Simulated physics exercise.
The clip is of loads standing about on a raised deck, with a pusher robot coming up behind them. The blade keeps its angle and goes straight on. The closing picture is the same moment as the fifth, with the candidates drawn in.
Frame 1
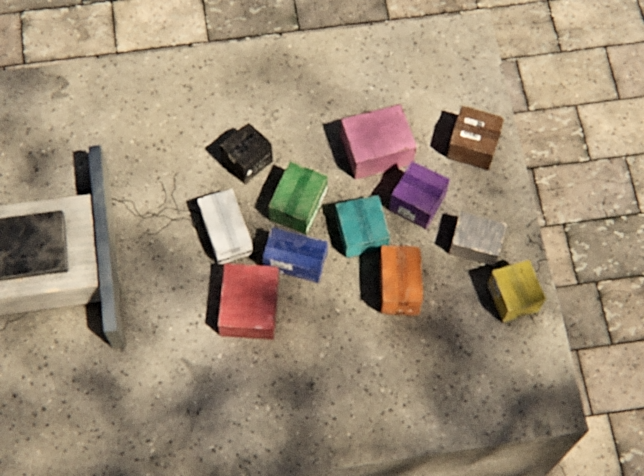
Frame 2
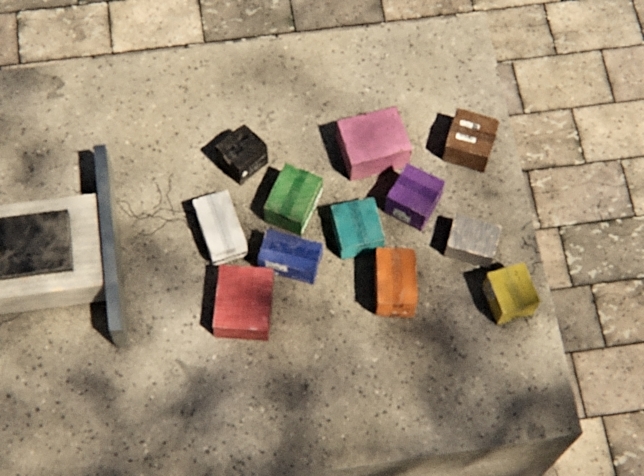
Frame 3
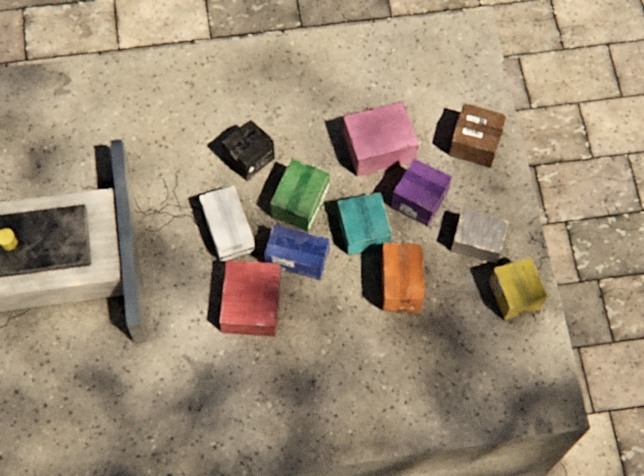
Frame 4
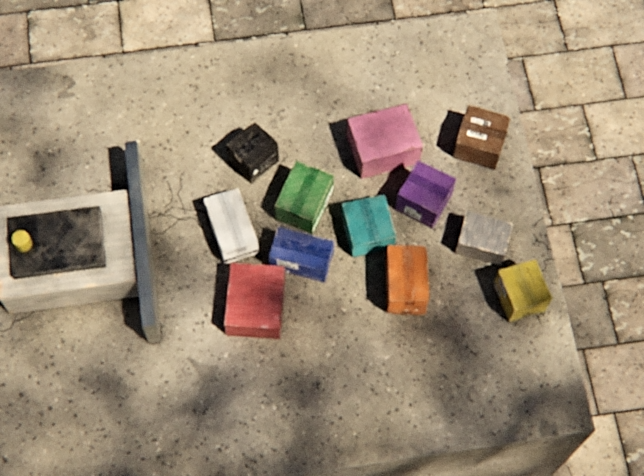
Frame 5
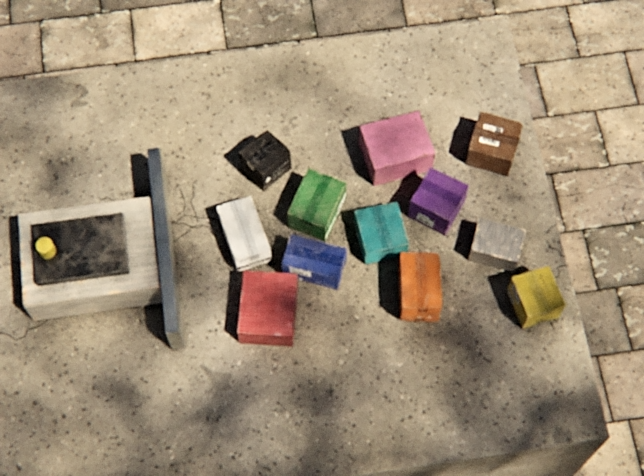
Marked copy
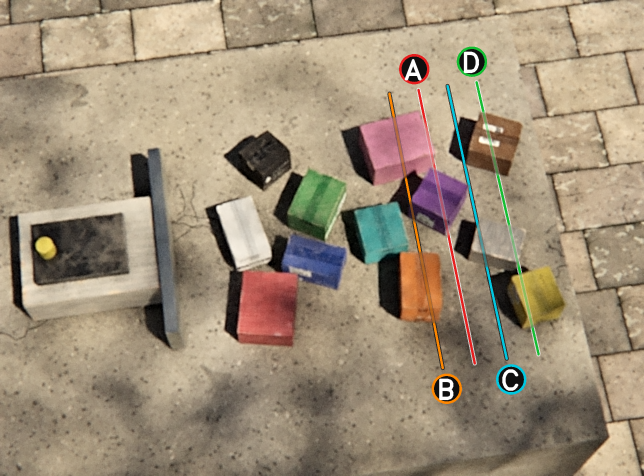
A pusher robot rolls slowly right toward a cluster of colourful boxes standing still.
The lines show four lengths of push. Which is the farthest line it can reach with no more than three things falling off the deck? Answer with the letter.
It can go as far as A.
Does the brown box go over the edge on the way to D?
Yes.
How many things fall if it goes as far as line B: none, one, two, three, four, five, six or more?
In all, none.
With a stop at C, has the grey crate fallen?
Yes.
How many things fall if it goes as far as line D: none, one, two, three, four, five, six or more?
By then, six or more.
On the marked copy, A at (445, 220); B at (415, 224); C at (476, 216); D at (506, 212).
With A. Early on, robot (190, 233); black parcel (287, 160); red crate (309, 304).
Further on, robot (293, 219); grey crate (512, 249); purple parcel (471, 175).
At the end, robot (372, 209); grey crate over the edge; brown box over the edge; two fallen.
As for the rest, B is within the limit but short; C drops six; D drops nine.
